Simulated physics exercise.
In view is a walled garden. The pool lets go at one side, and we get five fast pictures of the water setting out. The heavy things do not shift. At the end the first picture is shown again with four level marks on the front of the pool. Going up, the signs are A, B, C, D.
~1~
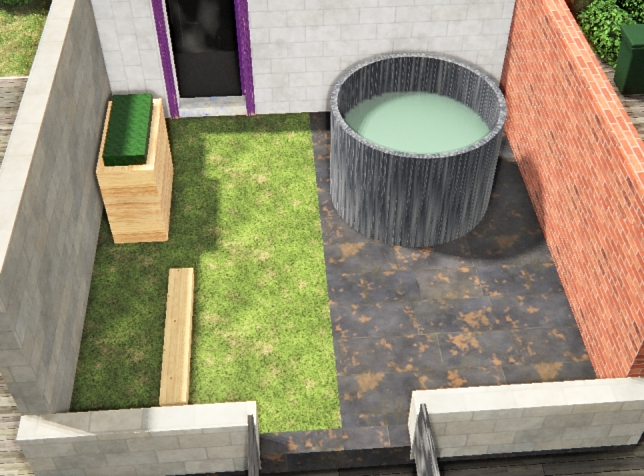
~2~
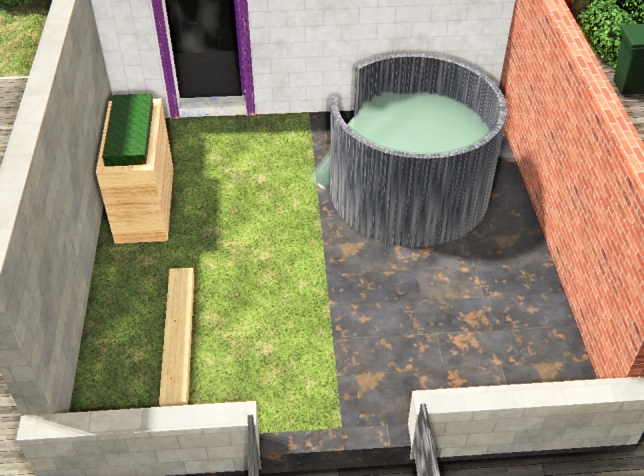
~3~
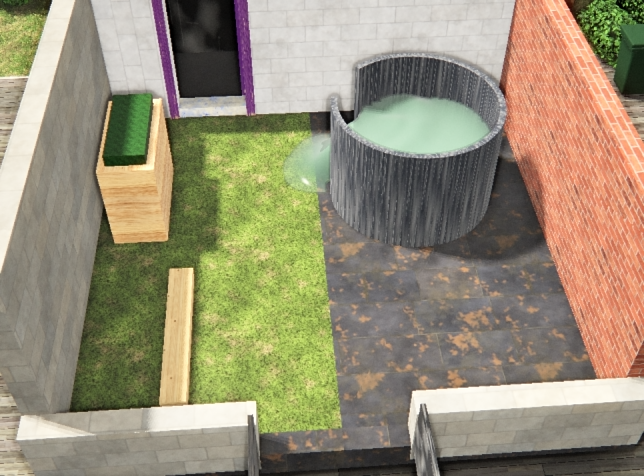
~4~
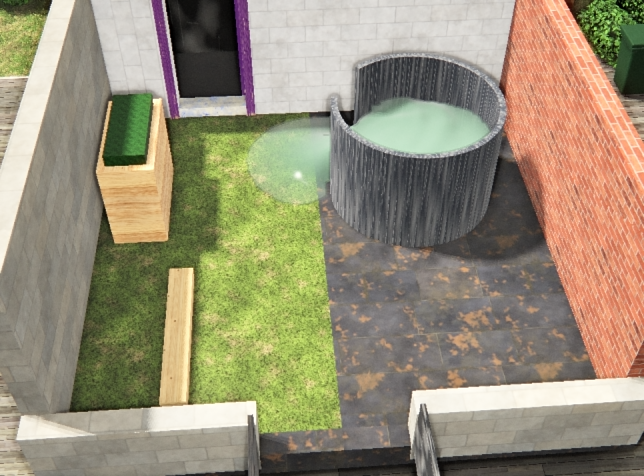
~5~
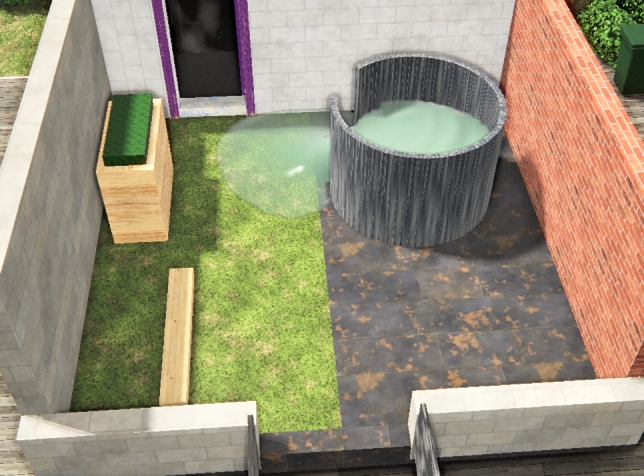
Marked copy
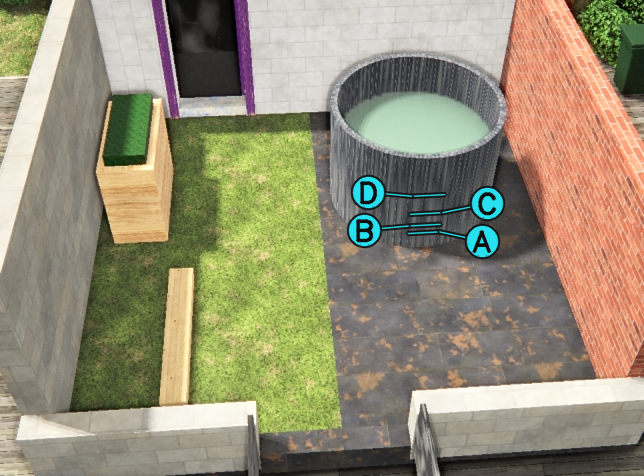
Walled garden with a round grey pool, its left side opening and pale green water spreading leftward across the grass.
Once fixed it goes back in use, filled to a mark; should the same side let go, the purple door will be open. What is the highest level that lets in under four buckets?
Take C.
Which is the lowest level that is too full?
D it is.
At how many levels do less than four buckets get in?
Three of the four.
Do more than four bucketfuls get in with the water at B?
No, not at all.
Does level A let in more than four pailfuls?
No, not at all.
In cyan, A at (423, 232); B at (424, 225); C at (426, 213); D at (428, 195); from the bottom up A, B, C, D.
With A, nothing gets over.
With B, nothing gets over.
With C, a bucket or two gets in.
With D, about 11 bucketfuls get in.
